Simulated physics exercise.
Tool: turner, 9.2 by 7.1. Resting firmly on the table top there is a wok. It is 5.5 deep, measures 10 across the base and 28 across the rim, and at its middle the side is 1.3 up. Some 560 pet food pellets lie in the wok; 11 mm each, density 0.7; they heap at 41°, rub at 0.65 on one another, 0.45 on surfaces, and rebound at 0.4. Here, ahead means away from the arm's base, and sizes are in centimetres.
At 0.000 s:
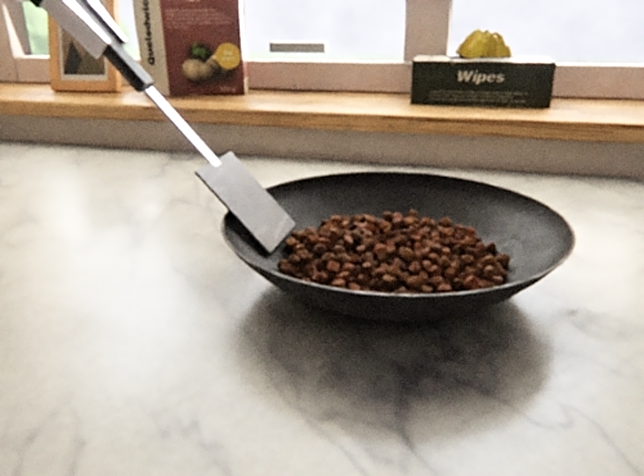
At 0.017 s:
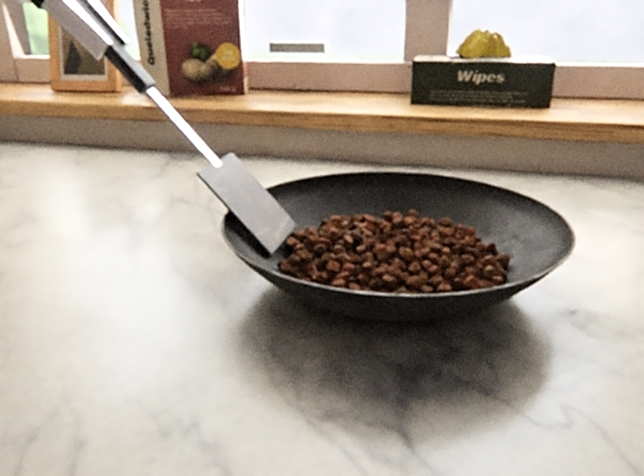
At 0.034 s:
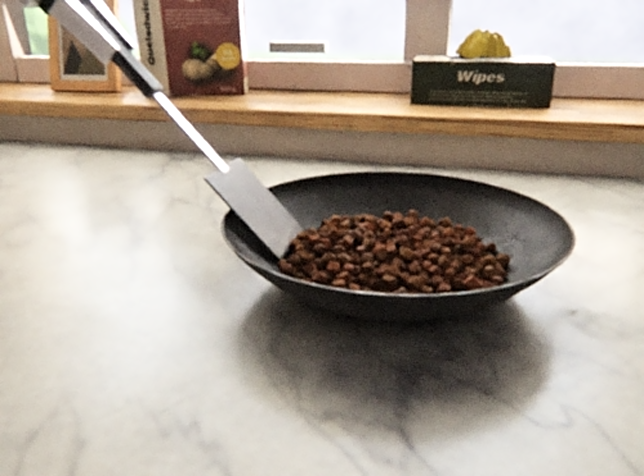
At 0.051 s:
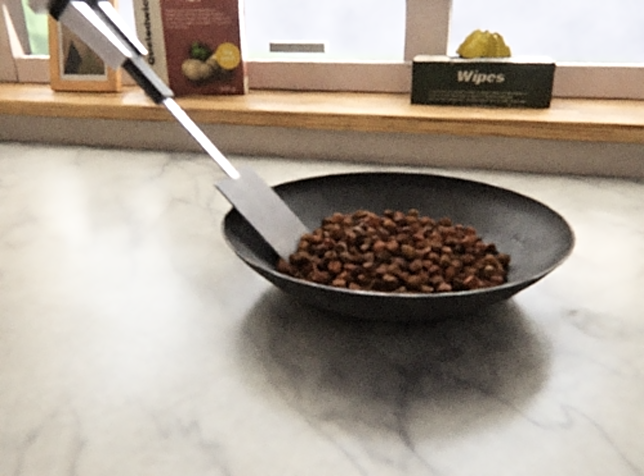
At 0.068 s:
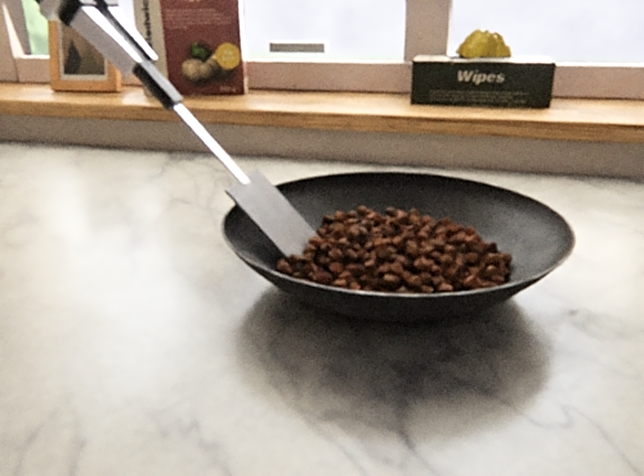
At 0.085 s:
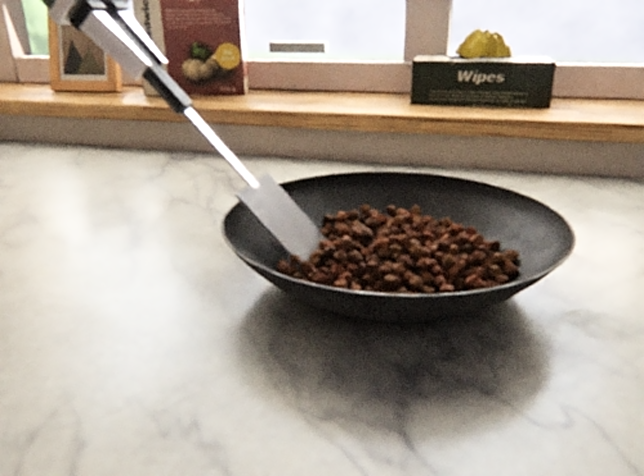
On a marble-look counter near a window, a metal turner held by a mechanical arm slid a short way down and right into a dark wok, nudging the heap of small brown pellets slightly rightward.
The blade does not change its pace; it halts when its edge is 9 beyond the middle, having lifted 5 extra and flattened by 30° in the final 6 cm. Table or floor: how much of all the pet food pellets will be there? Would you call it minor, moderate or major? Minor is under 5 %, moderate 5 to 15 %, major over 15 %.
I would call it moderate.
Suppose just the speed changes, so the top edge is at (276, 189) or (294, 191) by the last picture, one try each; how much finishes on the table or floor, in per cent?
First try about 20 %, second try about 30 %.
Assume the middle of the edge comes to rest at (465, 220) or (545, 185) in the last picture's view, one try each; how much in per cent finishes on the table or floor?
Estimates, in order: 0 % and 25 %.
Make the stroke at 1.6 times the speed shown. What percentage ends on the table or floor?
I'd put it at about 20 per cent.
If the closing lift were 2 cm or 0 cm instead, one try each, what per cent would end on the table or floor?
Roughly 10 % and then 15 %.
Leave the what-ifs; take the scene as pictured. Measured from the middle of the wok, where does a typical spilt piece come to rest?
Estimate: Near 20 cm.
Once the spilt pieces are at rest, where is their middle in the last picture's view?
Centre of the spill: Approx. (631, 306).
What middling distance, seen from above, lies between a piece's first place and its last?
Somewhere near 4 centimetres, I reckon.
After 0.19 s, sloping 47°, highest piece 5 above the table; 556 in the wok.
After 0.29 s, sloping 37°, highest piece 8 above the table; 551 in the wok, 5 on the blade or in flight.
After 0.54 s, sloping 17°, highest piece 7 above the table; 517 in the wok, 34 on the table or floor, 5 on the blade or in flight.
After 1.59 s, sloping 17°, highest piece 7 above the table; 515 in the wok, 41 on the table or floor.
In the end, 515 in the wok, 41 on the table or floor. That is 7 % on the table or floor.
